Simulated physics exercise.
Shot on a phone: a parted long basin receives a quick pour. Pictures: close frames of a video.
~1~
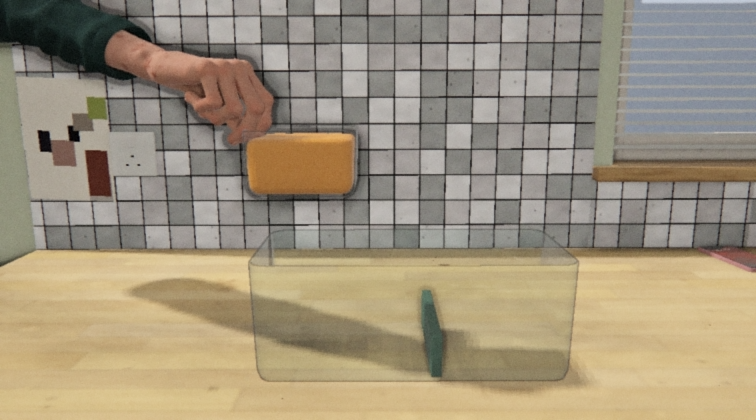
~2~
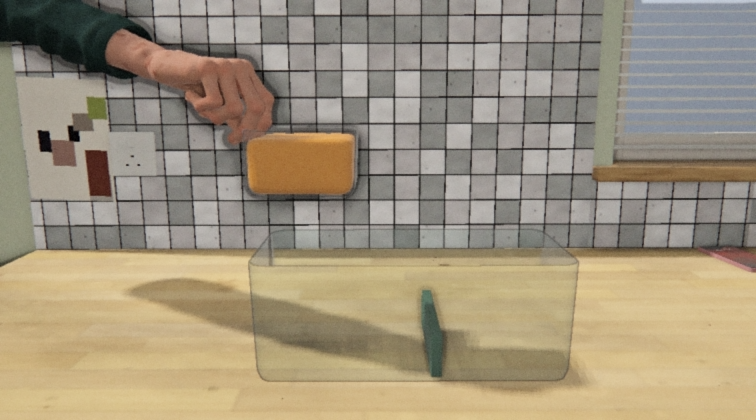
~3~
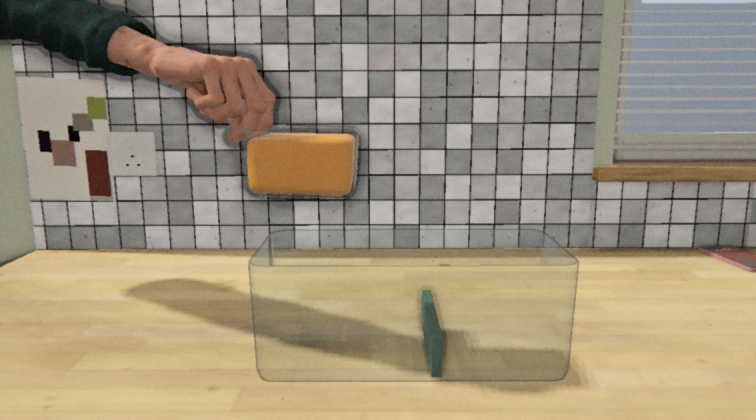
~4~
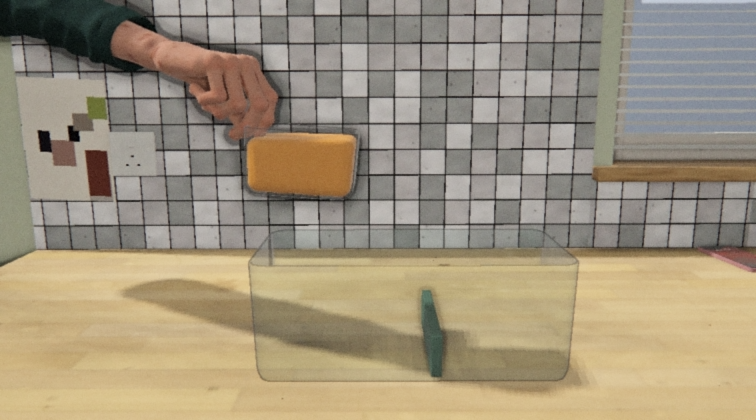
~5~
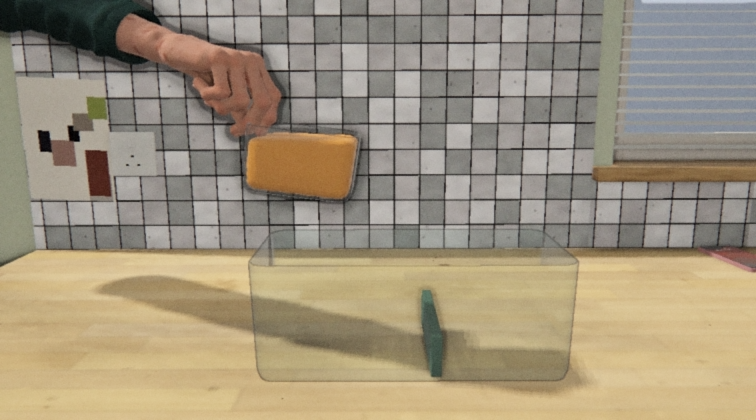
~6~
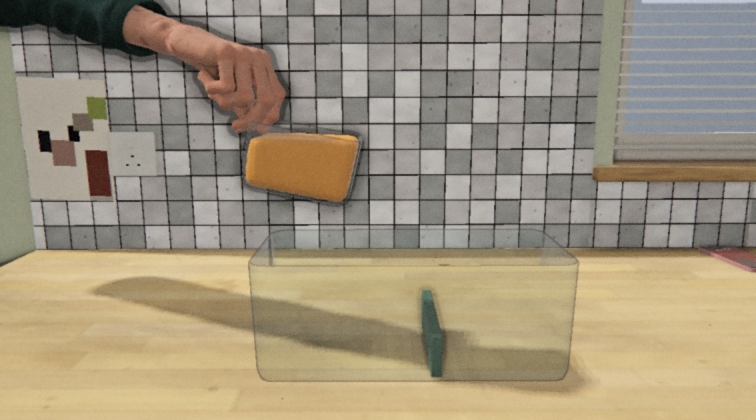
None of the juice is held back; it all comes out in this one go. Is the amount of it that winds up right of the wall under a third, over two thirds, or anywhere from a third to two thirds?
I expect what gathers right of the wall to fall below one third.
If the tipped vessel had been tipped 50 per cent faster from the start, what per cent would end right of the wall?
It comes to about 10 per cent.
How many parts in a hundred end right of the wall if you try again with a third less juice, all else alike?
That works out to some 5 %.
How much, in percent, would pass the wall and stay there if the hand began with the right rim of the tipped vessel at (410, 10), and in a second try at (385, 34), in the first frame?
Estimate, in order: 90 and 75 per cent.
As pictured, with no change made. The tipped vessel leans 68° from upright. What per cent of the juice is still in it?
It still holds close to 55 per cent at that lean.
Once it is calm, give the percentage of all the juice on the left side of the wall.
80 in a hundred.
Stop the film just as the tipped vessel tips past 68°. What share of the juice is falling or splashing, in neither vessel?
Roughly 30 percent.
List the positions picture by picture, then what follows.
In the first frame, it leans 0°; its right rim is at (356, 130); the juice meets the walls at (254, 138) and (354, 138); the long basin's rim runs from (261, 248) to (560, 247); the wall's top is at (431, 312).
In the second frame, it leans 0°; its right rim is at (356, 130); the juice meets the walls at (254, 138) and (354, 138).
In the third frame, it leans 2°; its right rim is at (357, 132); the juice meets the walls at (254, 138) and (355, 139).
In the fourth frame, it leans 4°; its right rim is at (358, 134); the juice meets the walls at (255, 138) and (356, 139).
In the fifth frame, it leans 7°; its right rim is at (359, 137); the juice meets the walls at (256, 138) and (357, 139).
In the sixth frame, it leans 11°; its right rim is at (360, 141); the juice meets the walls at (257, 137) and (359, 140).
A moment on, the tilt is 68° and 55 per cent is still to pour, 16 is left of the wall and 0 right of it.
Next, the tilt is 98° and 11 per cent is still to pour, 64 is left of the wall and 19 right of it.
Then the tilt is 100° and 1 per cent is still to pour, 78 is left of the wall and 19 right of it.
Later the tilt is 100° and 0 per cent is still to pour, 80 is left of the wall and 19 right of it.
In the end 80 per cent lies left of the wall, 19 right of it and 1 outside.
